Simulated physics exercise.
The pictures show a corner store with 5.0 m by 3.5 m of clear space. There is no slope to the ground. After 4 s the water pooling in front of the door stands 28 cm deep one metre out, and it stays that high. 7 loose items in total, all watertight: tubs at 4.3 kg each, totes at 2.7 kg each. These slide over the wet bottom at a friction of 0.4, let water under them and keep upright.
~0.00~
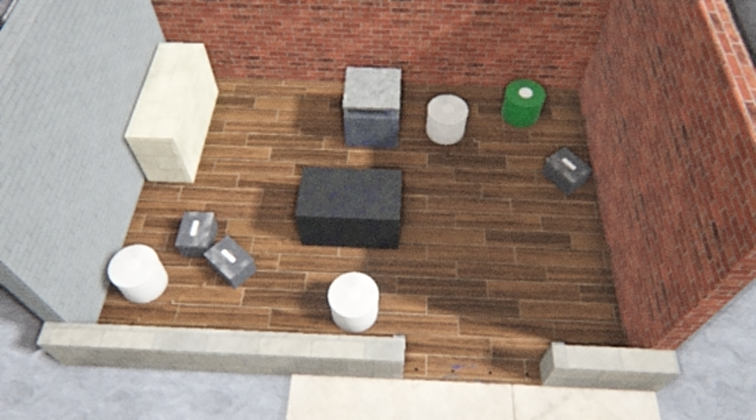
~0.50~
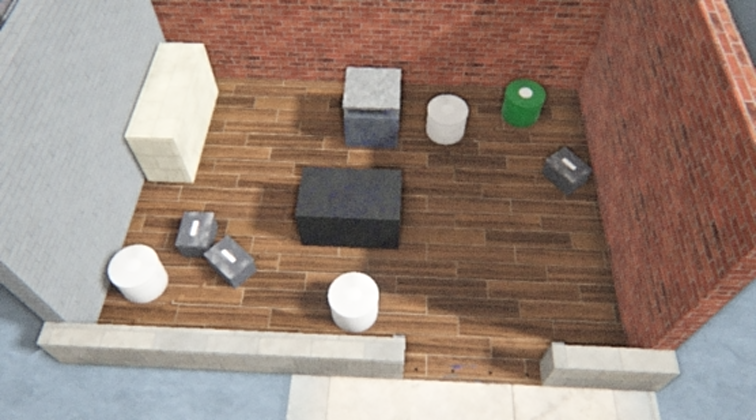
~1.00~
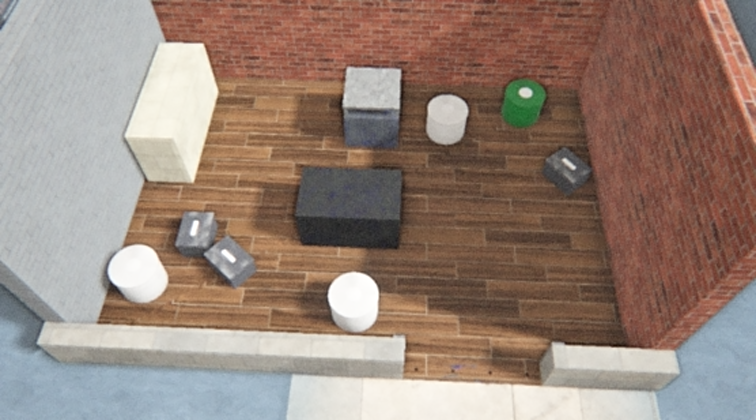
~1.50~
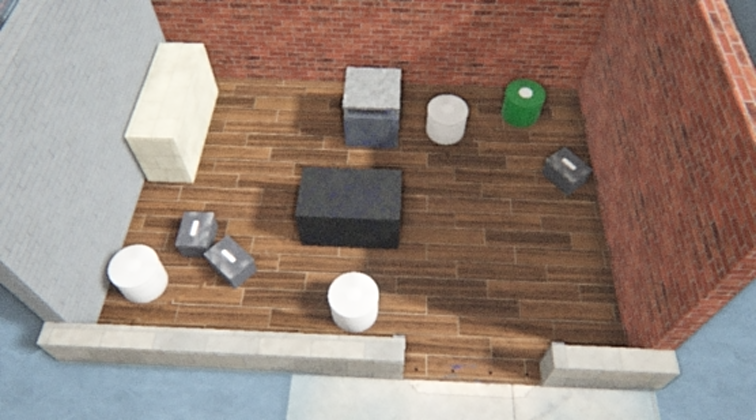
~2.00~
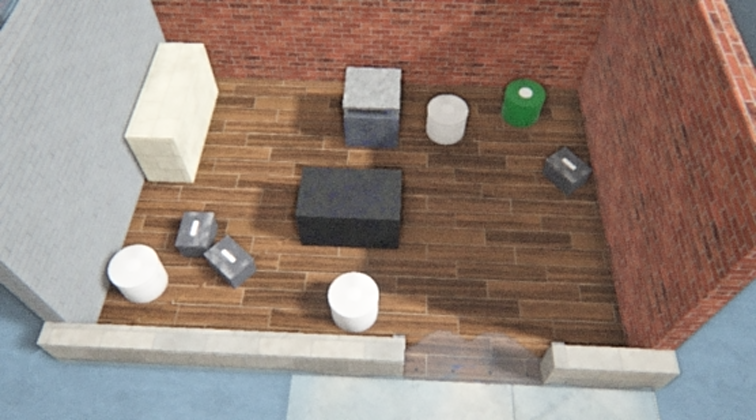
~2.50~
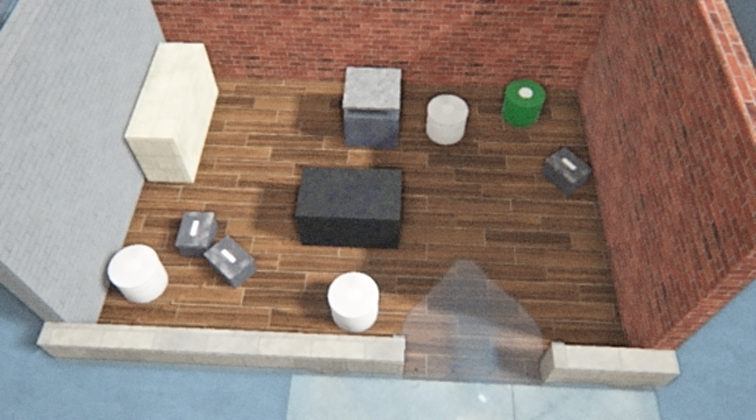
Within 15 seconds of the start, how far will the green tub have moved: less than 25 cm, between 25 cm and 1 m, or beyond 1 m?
Between 25 cm and 1 m.
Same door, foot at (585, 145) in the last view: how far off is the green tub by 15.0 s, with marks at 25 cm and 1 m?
By then the green tub has been carried a long way.
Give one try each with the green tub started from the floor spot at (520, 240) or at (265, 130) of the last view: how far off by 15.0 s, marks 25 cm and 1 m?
The first time it wanders far off, the second time it wanders far off.
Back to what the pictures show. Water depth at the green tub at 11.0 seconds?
Roughly 20 cm at that moment.
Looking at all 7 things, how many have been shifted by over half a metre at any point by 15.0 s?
It adds up to 7.
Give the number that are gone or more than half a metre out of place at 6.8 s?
I make it 3.
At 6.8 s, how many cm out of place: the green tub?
Some 20 cm from the start.
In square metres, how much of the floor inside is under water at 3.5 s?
Wet: Near 4.0 m2.
After 3.5 s the green tub is near (526, 93), 0.0 m from its start, aground; 0 afloat.
After 6.8 s the green tub is near (516, 92), 0.2 m from its start, afloat; 5 afloat.
After 11.0 s the green tub is near (492, 105), 0.6 m from its start, afloat; 7 afloat.
After 15.0 s the green tub is near (468, 62), 0.7 m from its start, afloat; 7 afloat.
